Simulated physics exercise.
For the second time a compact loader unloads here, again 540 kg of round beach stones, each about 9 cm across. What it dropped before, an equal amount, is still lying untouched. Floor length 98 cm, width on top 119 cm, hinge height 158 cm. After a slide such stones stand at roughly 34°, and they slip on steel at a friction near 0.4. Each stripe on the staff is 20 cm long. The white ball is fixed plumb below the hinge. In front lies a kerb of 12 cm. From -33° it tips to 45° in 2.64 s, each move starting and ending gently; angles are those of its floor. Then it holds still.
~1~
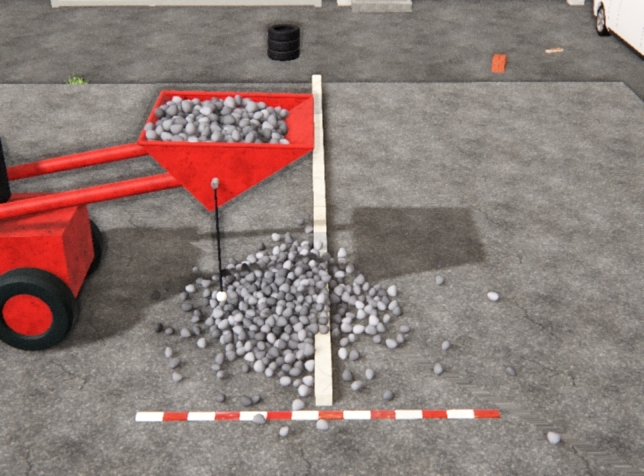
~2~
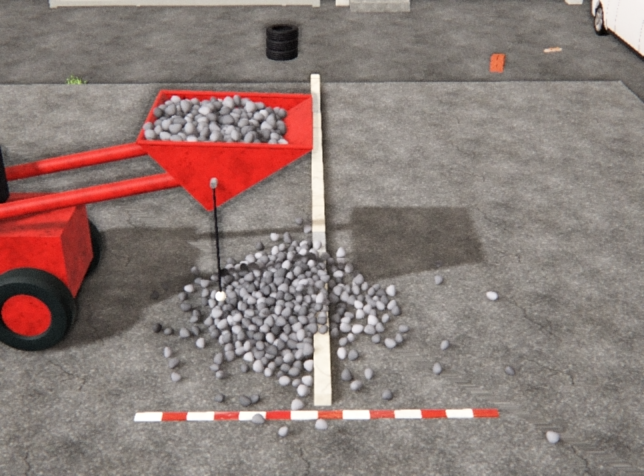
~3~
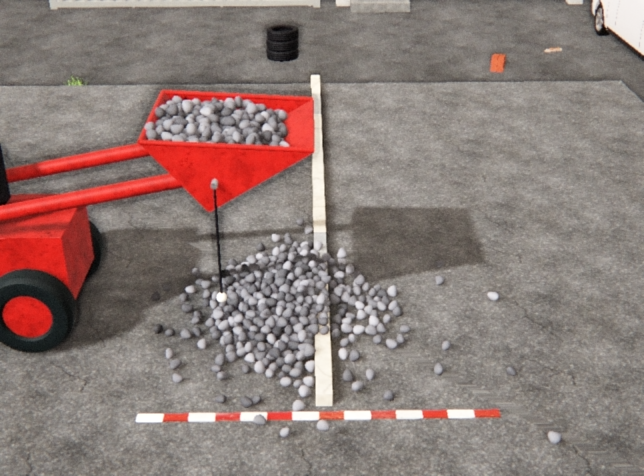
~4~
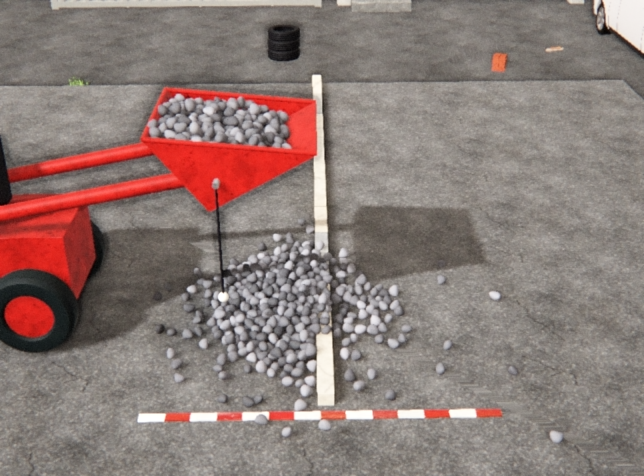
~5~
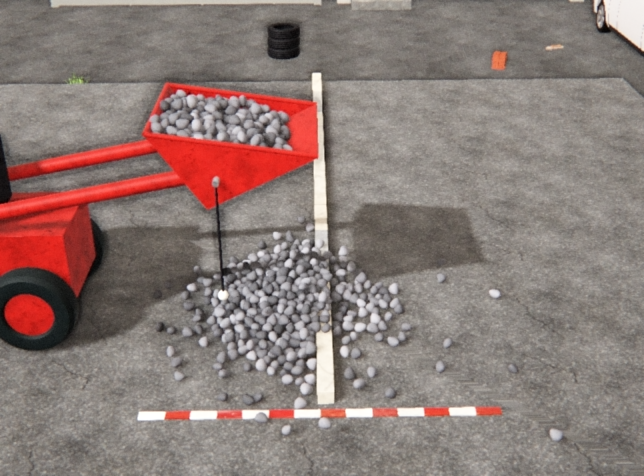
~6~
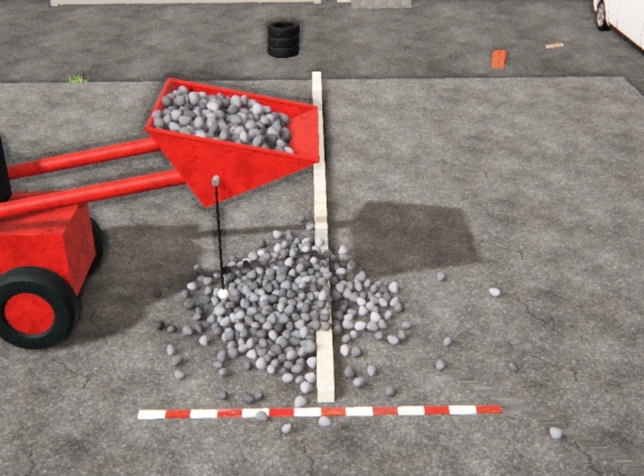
A red loader's bucket full of grey stones hangs above a heap of similar stones on an asphalt yard, seen from above at an angle. The machine stands at left, a pale kerb crosses the heap, a red-and-white staff lies in front, and dark tyres sit behind. The bucket slowly tilts slightly, its right end dipping, while the view shifts faintly and the heap lies still.
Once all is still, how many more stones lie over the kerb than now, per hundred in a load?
About 90 per cent.
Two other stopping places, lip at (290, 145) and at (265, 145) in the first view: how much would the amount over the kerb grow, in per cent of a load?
About 75 and 50 per cent.
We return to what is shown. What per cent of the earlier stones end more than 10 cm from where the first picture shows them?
About 10 per cent.
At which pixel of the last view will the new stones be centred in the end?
Near (372, 296).
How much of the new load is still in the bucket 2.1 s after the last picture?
It holds some 0 per cent.
Then, 1.4 s after the last picture the floor is at 33°; in per cent of one load, 69 in the bucket, 107 on this side of the kerb, 23 over the kerb; the foremost stones are at (465, 328).
Then, 2.1 s after the last picture the floor is at 45°; in per cent of one load, 0 in the bucket, 107 on this side of the kerb, 92 over the kerb; the foremost stones are at (490, 318).
Then, 2.5 s after the last picture the floor is at 45°; in per cent of one load, 0 in the bucket, 97 on this side of the kerb, 102 over the kerb; the foremost stones are at (511, 312).
Then, 5.3 s after the last picture the floor is at 45°; in per cent of one load, 0 in the bucket, 97 on this side of the kerb, 102 over the kerb; the foremost stones are at (532, 327). Net gain over the kerb, 90.
